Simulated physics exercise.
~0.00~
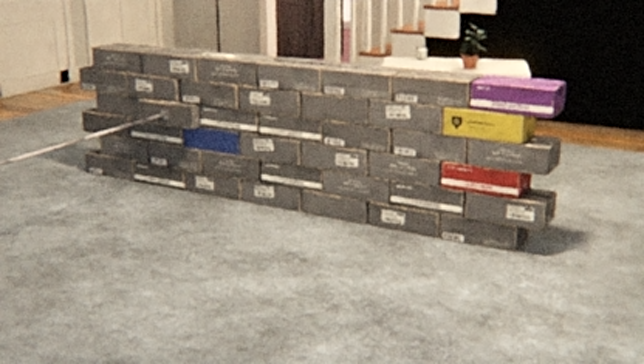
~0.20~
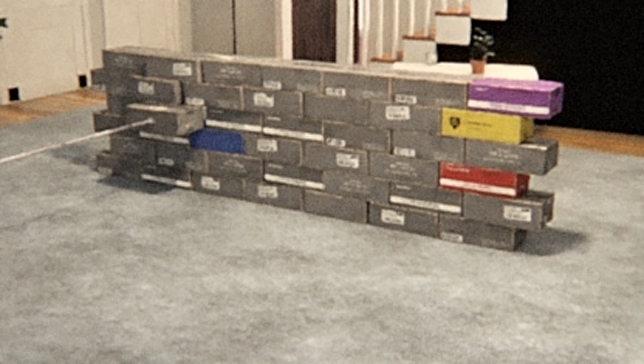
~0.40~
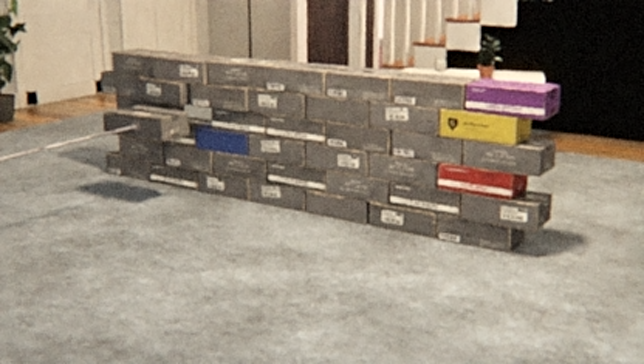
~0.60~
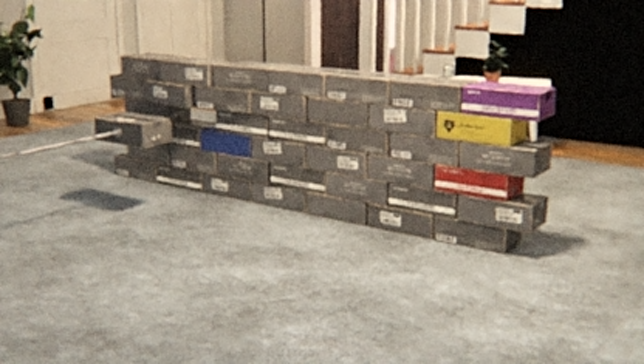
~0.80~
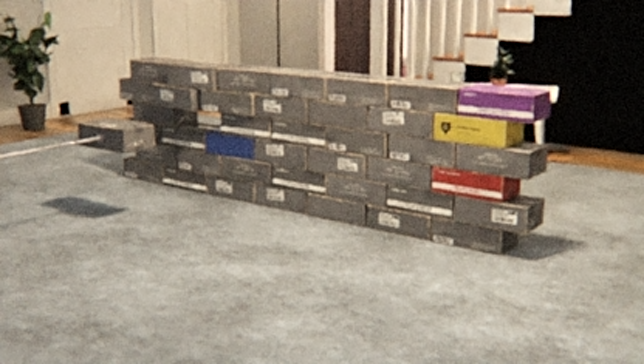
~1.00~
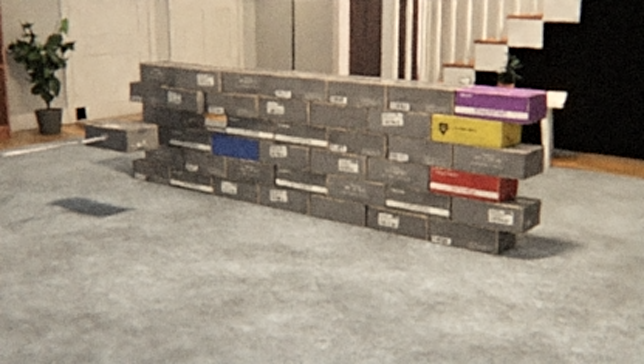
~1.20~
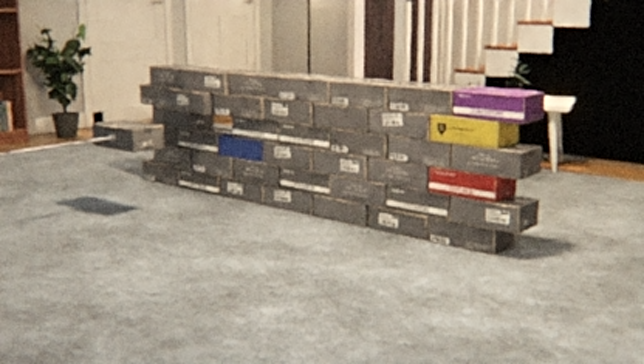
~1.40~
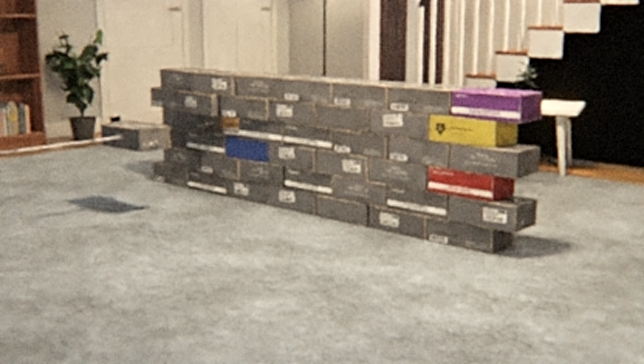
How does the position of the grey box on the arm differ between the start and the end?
At the start the box is in the wall near its left end, among the other grey boxes. By the end it is out of the wall, held on the arm in the air just beyond the wall's left side.
